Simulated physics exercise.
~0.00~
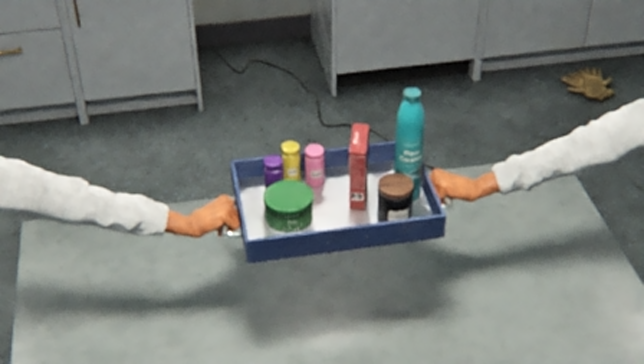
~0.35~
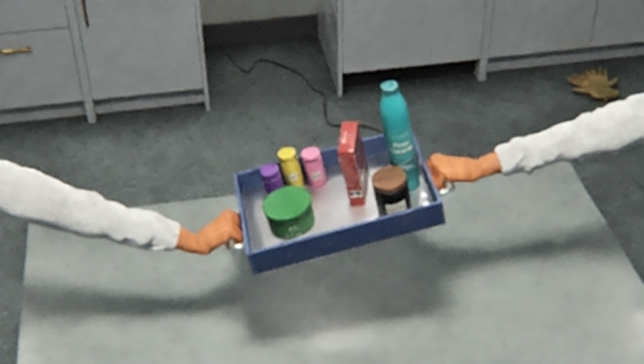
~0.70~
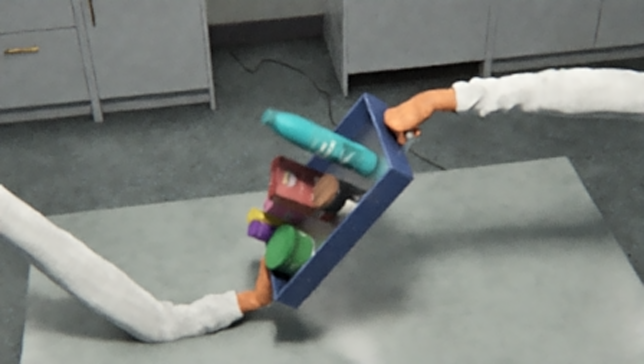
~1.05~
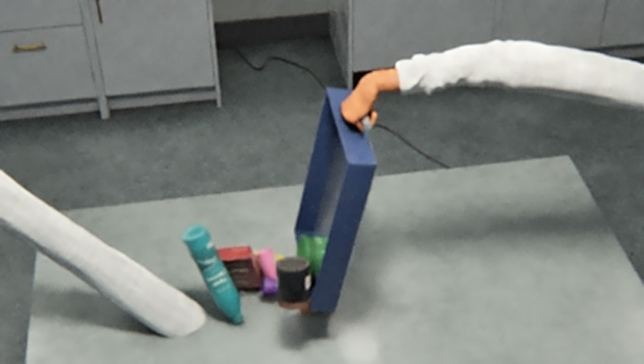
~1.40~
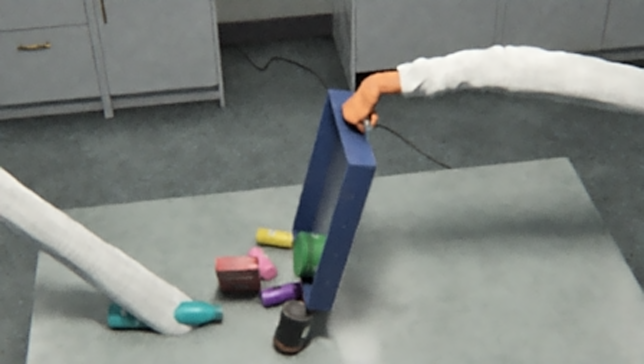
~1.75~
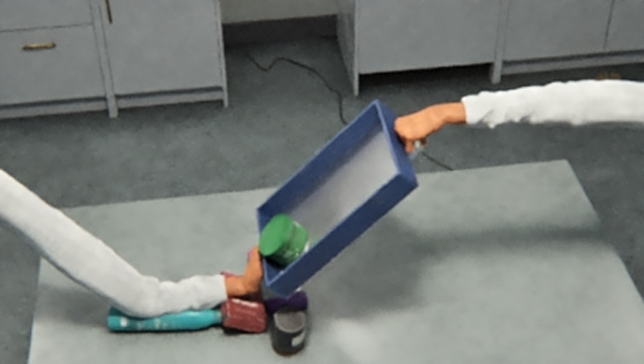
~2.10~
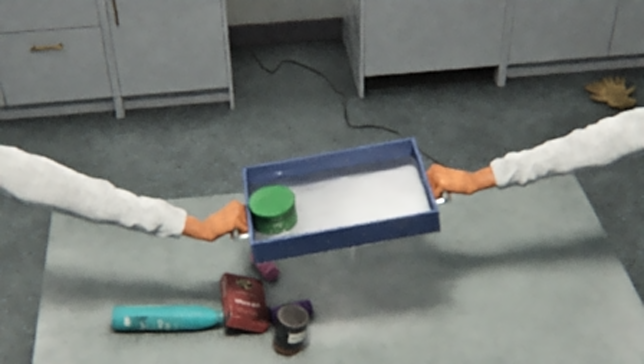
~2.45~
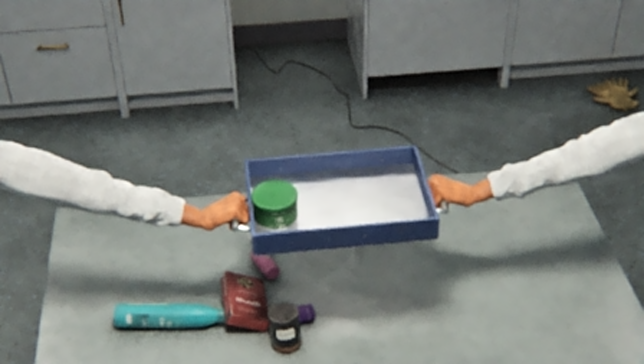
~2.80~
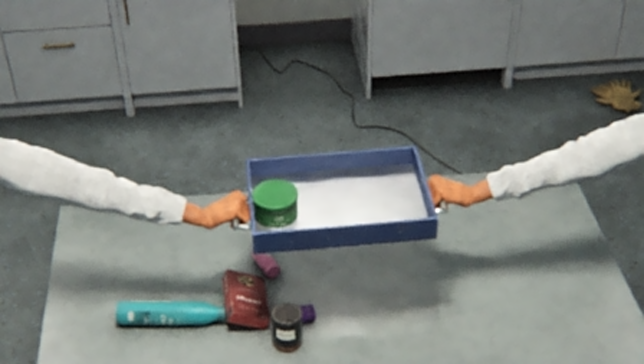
Two white-sleeved arms hold a blue open crate above a pale grey mat, seen from above, with grey cabinets and a dark cable behind. Inside, a green tub and small purple, yellow and pink containers sit toward the left, with a red packet, a dark brown-lidded jar and a tall turquoise bottle toward the right. The arms tip the crate steeply, left side down, and the contents slide and tumble onto the mat. They then bring it back level. Only the green tub remains inside, while the bottle, packet, jar and purple and pink containers lie scattered below.
